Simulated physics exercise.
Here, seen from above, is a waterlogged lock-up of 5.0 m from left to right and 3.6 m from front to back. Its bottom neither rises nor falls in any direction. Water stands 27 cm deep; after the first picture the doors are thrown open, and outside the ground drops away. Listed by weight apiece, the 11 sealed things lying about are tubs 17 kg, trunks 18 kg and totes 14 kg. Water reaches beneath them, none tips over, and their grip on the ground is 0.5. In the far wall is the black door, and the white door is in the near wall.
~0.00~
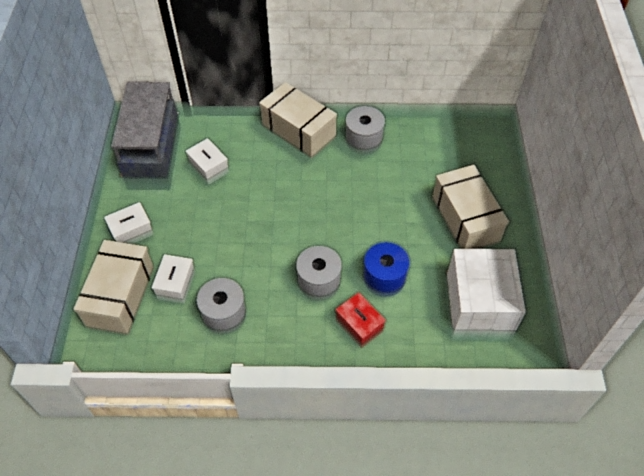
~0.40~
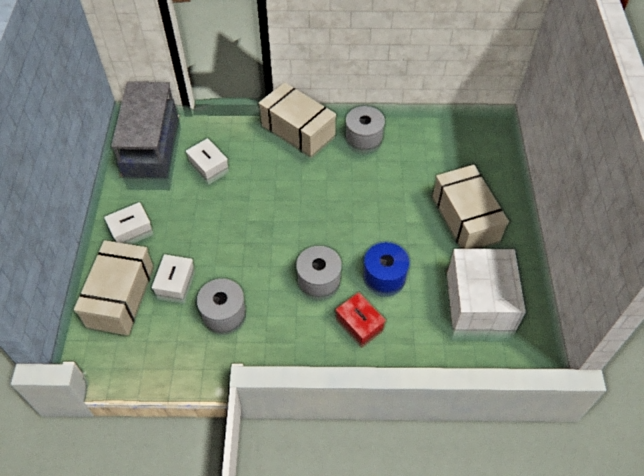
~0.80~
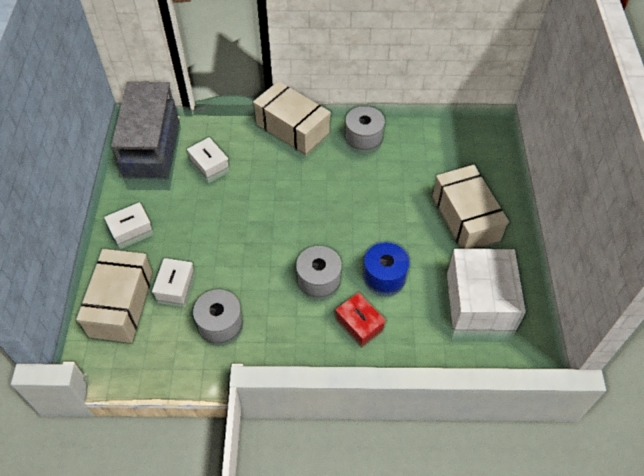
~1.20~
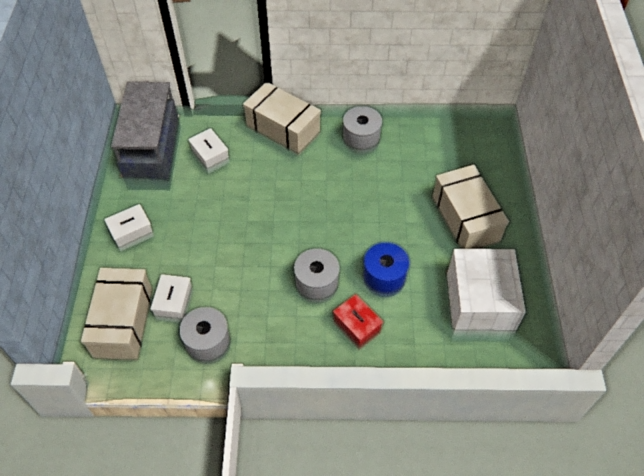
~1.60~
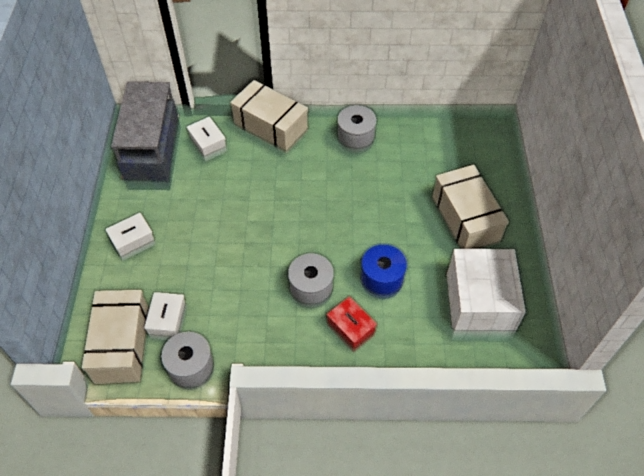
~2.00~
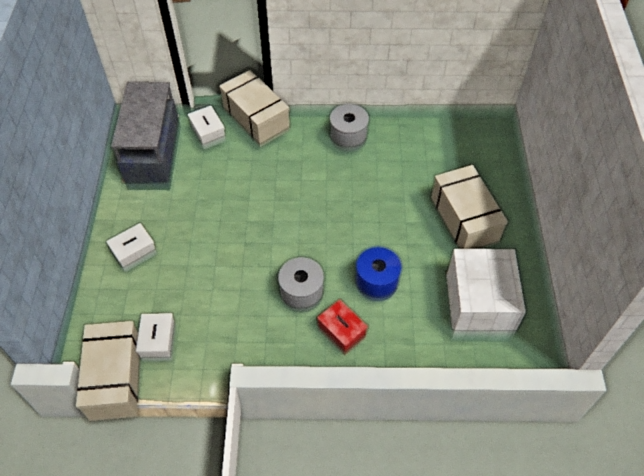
The doors in the far and near walls of a flooded room opened, then crates, pale boxes and grey tubs drifted toward the openings, while the red box and blue tub shifted slightly left.
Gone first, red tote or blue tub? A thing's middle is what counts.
The red one goes first.
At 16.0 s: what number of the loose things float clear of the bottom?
My tally comes to 1.
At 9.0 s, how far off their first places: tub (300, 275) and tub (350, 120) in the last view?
Gone out; washed out.
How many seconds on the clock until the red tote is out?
At roughly 5.0 seconds.
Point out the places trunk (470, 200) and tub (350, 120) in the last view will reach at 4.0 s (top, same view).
They end up about (433, 203) and (281, 117) in the last view.
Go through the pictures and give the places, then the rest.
The first frame shows the red tote at (361, 315), afloat; the blue tub at (387, 261) floats; 27 cm deep round most things; 0 of 11 have shifted.
The second frame shows the red tote at (361, 315), afloat; the blue tub at (387, 261) floats; about 4330 L in view; 0 of 11 have shifted.
The third frame shows the red tote at (361, 315) floats; the blue tub at (387, 261), afloat; 27 cm deep round most things; 3 of 11 have shifted.
The fourth frame shows the red tote at (358, 317), afloat; the blue tub at (387, 261), afloat; about 4050 L in view; 5 of 11 have shifted.
The fifth frame shows the red tote at (352, 319) floats, 9 cm from its start; the blue tub at (384, 263) floats, 3 cm from its start; about 3910 L in view; 9 of 11 have shifted.
The sixth frame shows the red tote at (342, 322) floats, 19 cm from its start; the blue tub at (379, 266) floats, 9 cm from its start; about 3770 L in view; 10 of 11 have shifted.
After 4.0 s the red tote is near (253, 336), 1.1 m from its start, afloat; the blue tub is near (317, 276), 0.7 m from its start, afloat; 5 of 11 are out; 6 afloat.
After 9.0 s the red tote has gone out (at 5.0 s); the blue tub has gone out (at 9.0 s); 10 of 11 are out; 1 afloat.
After 16.0 s the red tote has gone out (at 5.0 s); the blue tub has gone out (at 9.0 s); 10 of 11 are out; 1 afloat.
After 20.0 s the red tote has gone out (at 5.0 s); the blue tub has gone out (at 9.0 s); 10 of 11 are out; 1 afloat.
